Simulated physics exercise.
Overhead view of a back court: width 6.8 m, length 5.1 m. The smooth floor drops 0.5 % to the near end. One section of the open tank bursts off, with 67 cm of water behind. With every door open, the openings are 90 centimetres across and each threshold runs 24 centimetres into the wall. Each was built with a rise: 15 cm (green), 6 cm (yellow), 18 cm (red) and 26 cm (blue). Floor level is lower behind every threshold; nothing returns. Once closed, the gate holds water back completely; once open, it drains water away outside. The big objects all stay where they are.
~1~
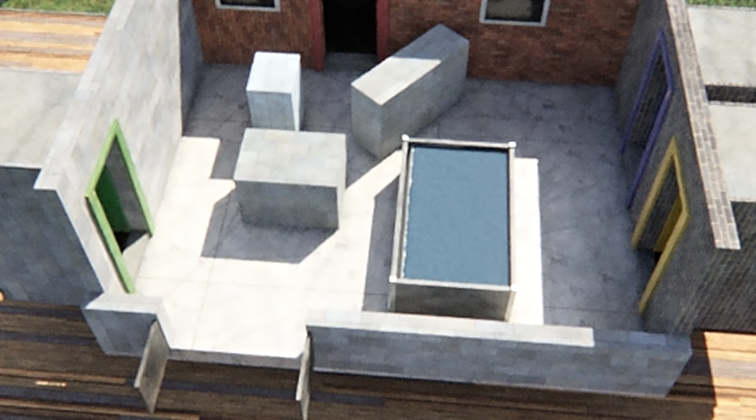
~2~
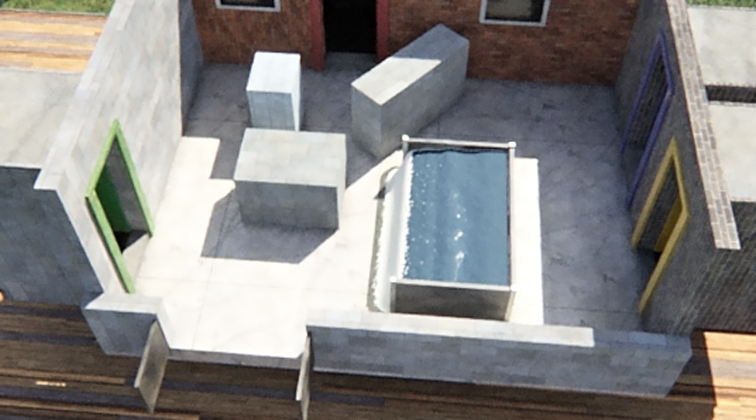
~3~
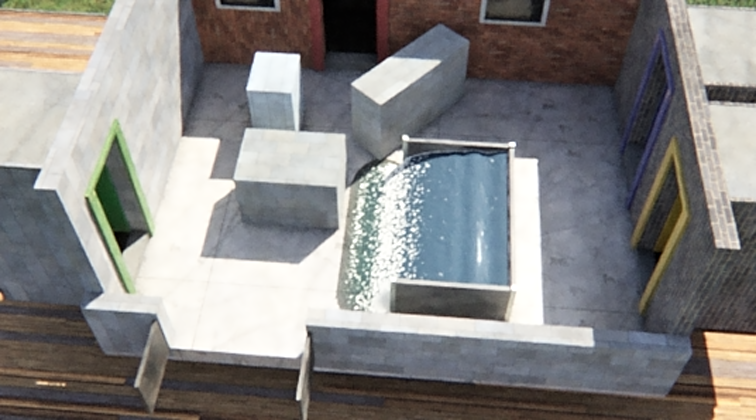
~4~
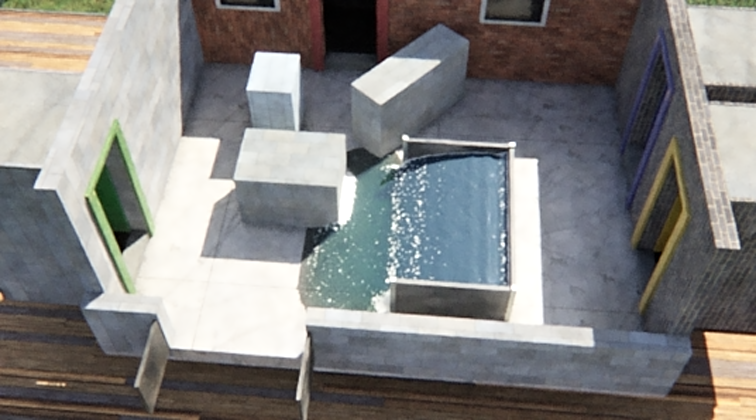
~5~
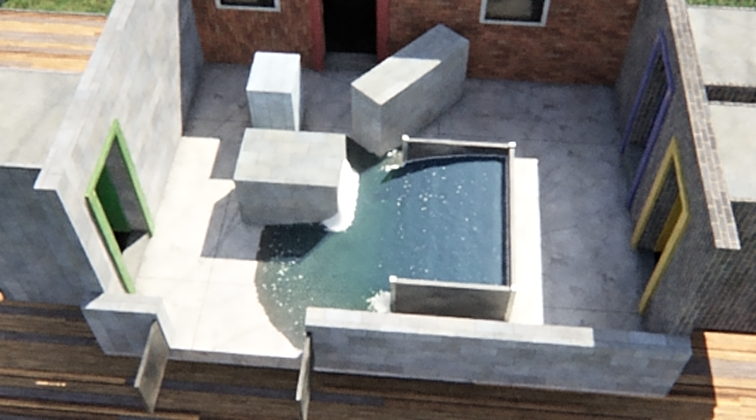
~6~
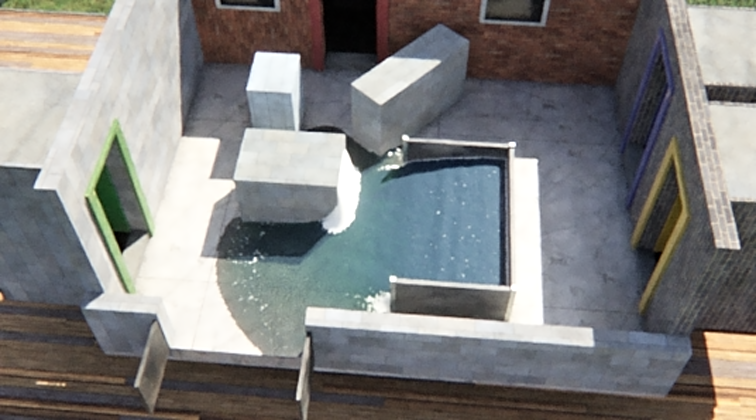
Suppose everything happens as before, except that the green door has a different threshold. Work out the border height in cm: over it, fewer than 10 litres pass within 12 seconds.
Border at about 29 cm.
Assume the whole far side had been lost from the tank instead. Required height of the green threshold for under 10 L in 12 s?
Some 8.0 cm.
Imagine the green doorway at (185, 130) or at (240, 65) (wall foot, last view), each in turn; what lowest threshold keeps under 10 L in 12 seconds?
Minimums: Roughly 9.5 cm and 13.5 cm.
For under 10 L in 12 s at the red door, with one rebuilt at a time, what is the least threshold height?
The red door needs around 17 cm.
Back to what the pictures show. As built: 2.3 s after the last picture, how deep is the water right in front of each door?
In cm - green: 18, yellow: 0, red: 13, blue: 0.
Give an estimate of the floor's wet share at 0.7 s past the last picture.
Around 40 per cent of the floor.
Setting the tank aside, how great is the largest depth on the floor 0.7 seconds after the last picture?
Around 40 centimetres.
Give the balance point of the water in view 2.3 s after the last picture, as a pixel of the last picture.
It lies near (322, 214) in the last picture.
Then, 0.7 s after the last picture water covers 40 % of the floor, deepest (40 cm) near (347, 211); 28 cm at the green door, 18 litres in over its 15 cm threshold.
Then, 2.3 s after the last picture water covers 65 % of the floor, deepest (20 cm) near (124, 327); 18 cm at the green door, 126 litres in over its 15 cm threshold.
Then, 11.3 s after the last picture water covers 90 % of the floor, deepest (8 cm) near (343, 344); 6 cm at the green door, 131 litres in over its 15 cm threshold.
At the green door as built, the water peaked near 31 cm, 1.3 s after the last picture.
Run again over the same 12 s with other heights there, 32 litres in over 24 cm, 3 litres over 32 cm. The limit of 10 litres is kept from about 29 cm up.
